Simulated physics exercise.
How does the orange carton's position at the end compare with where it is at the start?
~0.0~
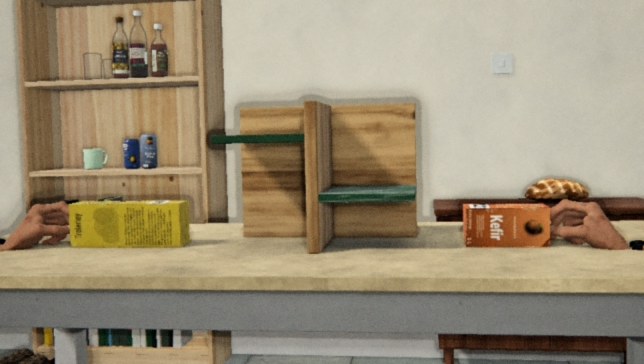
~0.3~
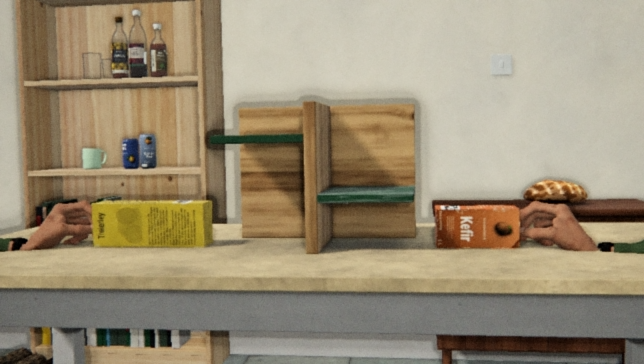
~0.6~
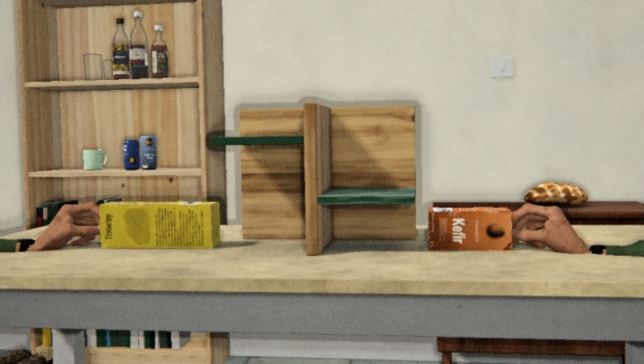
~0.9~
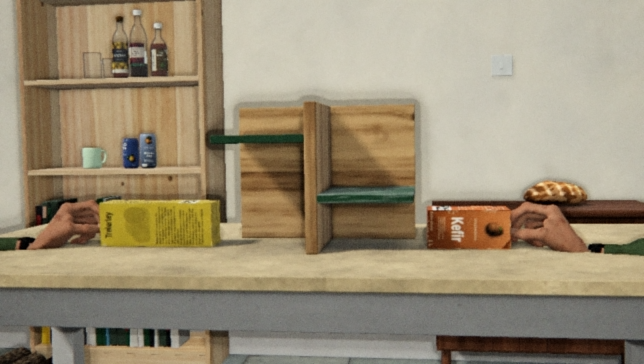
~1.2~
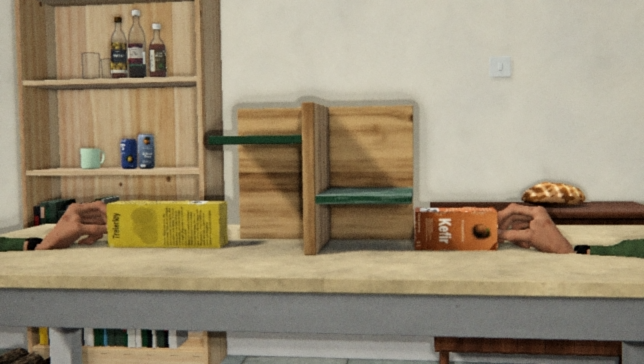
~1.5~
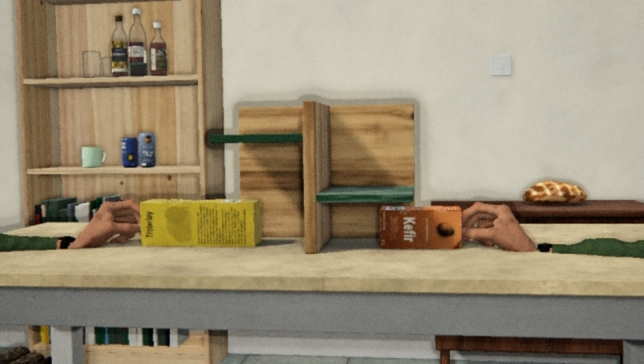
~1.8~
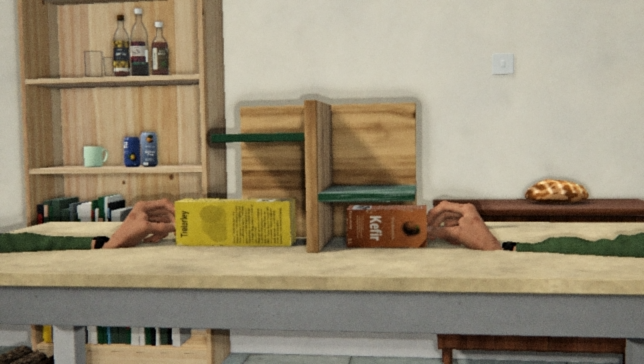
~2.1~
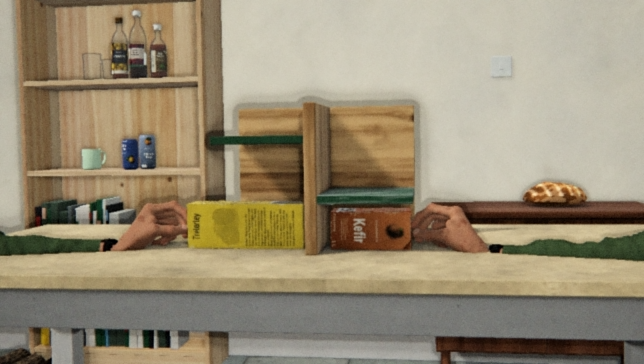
At the start the orange carton lies out on the table to the right of the rack, clear of it. By the end it is farther left, tucked under the lower right shelf beside the central upright.
